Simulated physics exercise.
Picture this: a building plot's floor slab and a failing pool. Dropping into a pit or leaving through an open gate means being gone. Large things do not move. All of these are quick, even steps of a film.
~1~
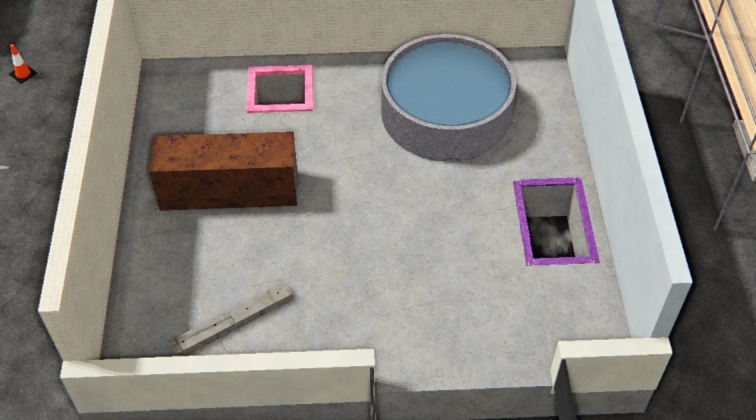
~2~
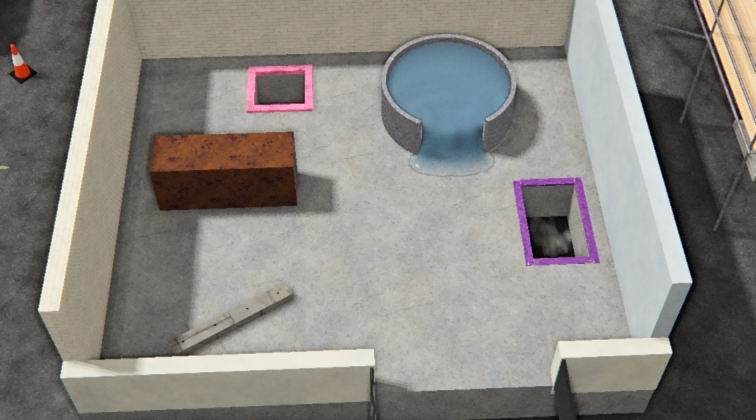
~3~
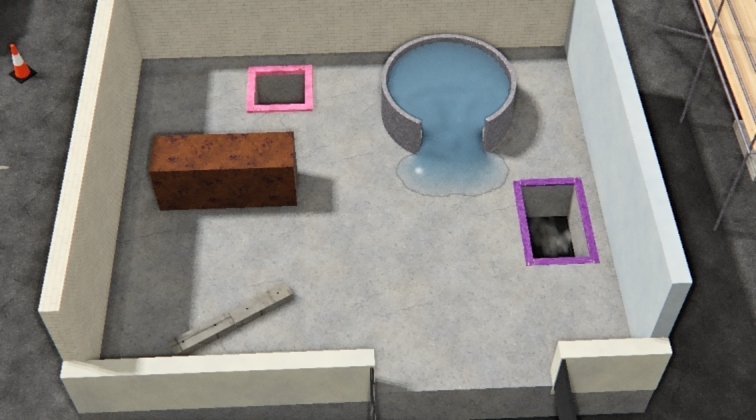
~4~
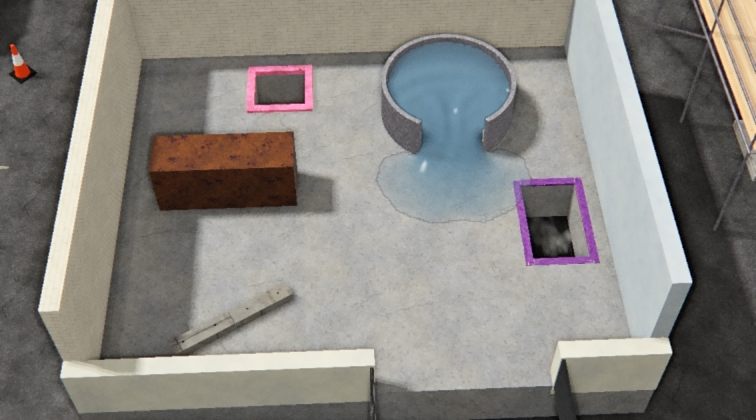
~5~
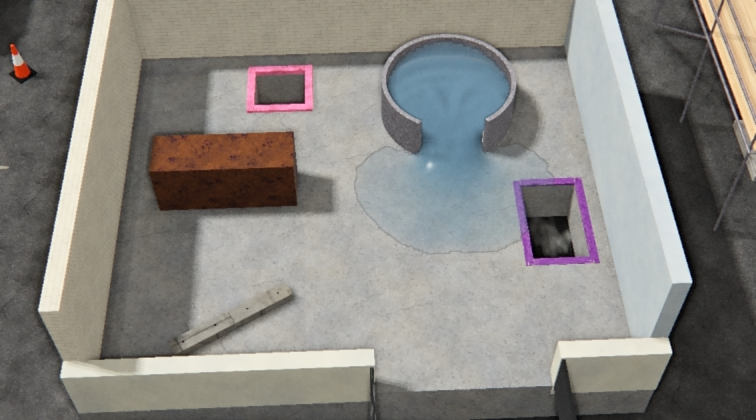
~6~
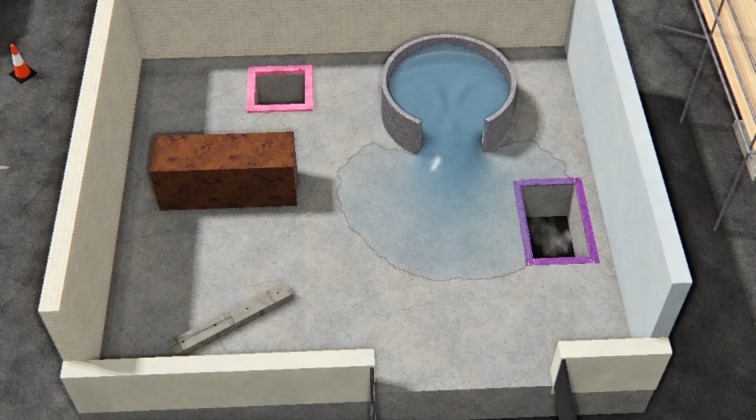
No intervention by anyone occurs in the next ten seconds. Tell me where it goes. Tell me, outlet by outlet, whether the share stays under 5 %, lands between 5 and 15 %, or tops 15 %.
My prediction: Gate: Greater than fifteen per cent; purple pit: Greater than fifteen per cent; pink pit: Smaller than five per cent.
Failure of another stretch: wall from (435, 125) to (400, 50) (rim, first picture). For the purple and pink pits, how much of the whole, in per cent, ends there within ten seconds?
The purple pit gets 2 per cent and the pink pit 20 per cent.
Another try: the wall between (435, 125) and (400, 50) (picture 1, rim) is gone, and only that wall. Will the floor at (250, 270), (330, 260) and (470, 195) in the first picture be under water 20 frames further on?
Point 1: Inundated; point 2: Inundated; point 3: Unwetted.
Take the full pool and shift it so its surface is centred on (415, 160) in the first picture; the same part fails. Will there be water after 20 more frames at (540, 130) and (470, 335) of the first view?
Result, points in order: Unwetted; inundated.
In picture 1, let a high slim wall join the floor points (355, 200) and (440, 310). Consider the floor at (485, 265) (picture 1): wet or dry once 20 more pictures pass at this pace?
Submerged.
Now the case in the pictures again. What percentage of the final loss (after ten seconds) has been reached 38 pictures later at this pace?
About 80 per cent.
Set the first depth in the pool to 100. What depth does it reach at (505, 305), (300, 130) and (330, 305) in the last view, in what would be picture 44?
The three come to some 2, 0 and 4 per cent respectively.
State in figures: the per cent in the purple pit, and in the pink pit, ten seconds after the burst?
In the order asked: 22 percent and 0 percent.
A moment on, water covers 30 % of the floor; the gate 0 %, the purple pit 4 %, the pink pit 0 %.
Next, water covers 40 % of the floor; the gate 7 %, the purple pit 8 %, the pink pit 0 %.
Then, water covers 45 % of the floor; the gate 18 %, the purple pit 12 %, the pink pit 0 %.
Later, water covers 50 % of the floor; the gate 28 %, the purple pit 17 %, the pink pit 0 %.
In the end, water covers 55 % of the floor; the gate 37 %, the purple pit 22 %, the pink pit 0 %.
